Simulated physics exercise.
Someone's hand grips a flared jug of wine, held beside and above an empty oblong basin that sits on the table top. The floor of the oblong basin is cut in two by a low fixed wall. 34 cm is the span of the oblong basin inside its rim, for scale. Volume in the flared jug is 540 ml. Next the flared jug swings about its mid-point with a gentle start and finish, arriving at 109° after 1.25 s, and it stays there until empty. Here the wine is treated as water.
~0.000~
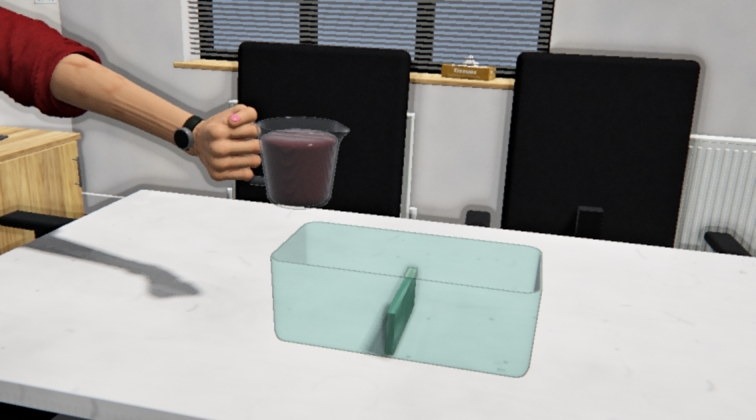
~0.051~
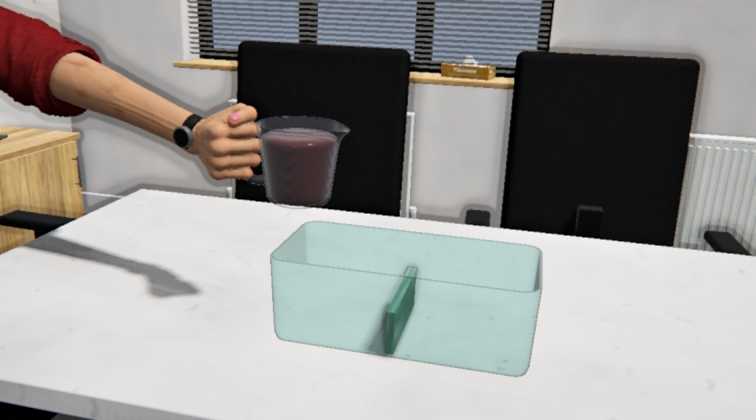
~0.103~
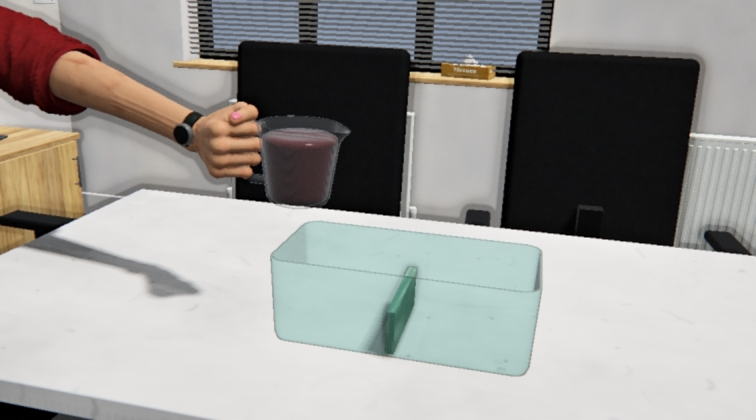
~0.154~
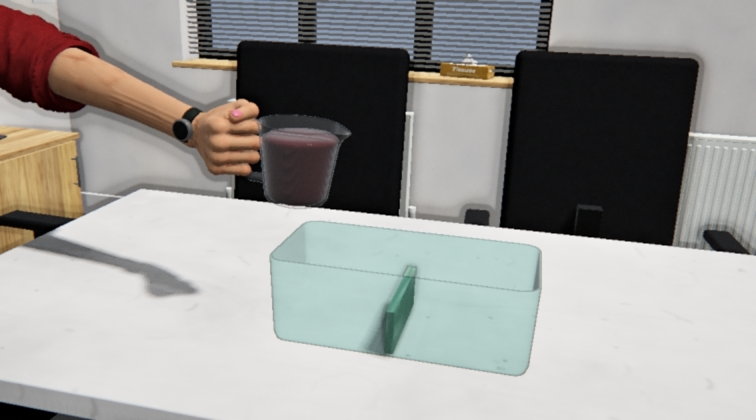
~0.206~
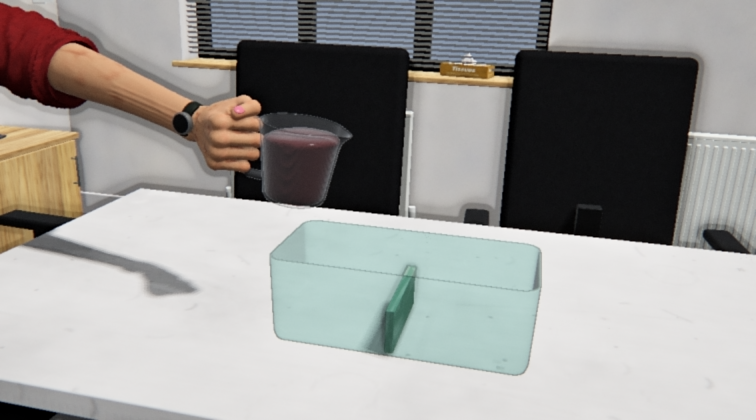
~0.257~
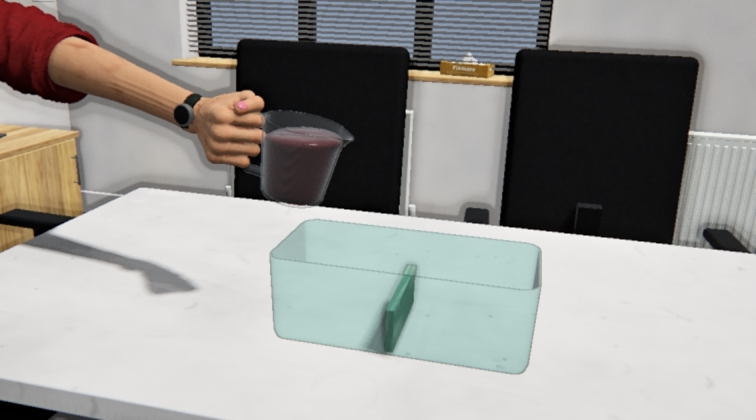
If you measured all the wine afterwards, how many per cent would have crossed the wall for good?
Around 10 per cent would have crossed.
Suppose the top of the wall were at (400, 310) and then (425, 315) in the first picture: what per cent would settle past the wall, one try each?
It comes to 30 per cent, and then 10 per cent.
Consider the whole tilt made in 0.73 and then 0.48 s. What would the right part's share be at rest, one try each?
It comes to 5 per cent, and then 5 per cent.
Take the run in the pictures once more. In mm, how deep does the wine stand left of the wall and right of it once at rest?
Left part about 22 mm deep, right part about 2 mm deep.
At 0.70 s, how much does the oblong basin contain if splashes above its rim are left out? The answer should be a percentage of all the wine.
12 %, more or less.
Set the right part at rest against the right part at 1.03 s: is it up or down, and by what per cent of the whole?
It goes higher by about 1 %.
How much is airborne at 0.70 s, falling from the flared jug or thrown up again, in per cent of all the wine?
I'd put it at about 18 percent.
By 0.70 s the tilt is 65° and 71 per cent is still to pour, 10 is left of the wall and 1 right of it.
By 1.03 s the tilt is 101° and 13 per cent is still to pour, 68 is left of the wall and 8 right of it.
By 1.38 s the tilt is 109° and 0 per cent is still to pour, 89 is left of the wall and 10 right of it.
By 1.75 s the tilt is 109° and 0 per cent is still to pour, 89 is left of the wall and 10 right of it.
At rest 89 per cent lies left of the wall, 10 right of it and 1 outside.
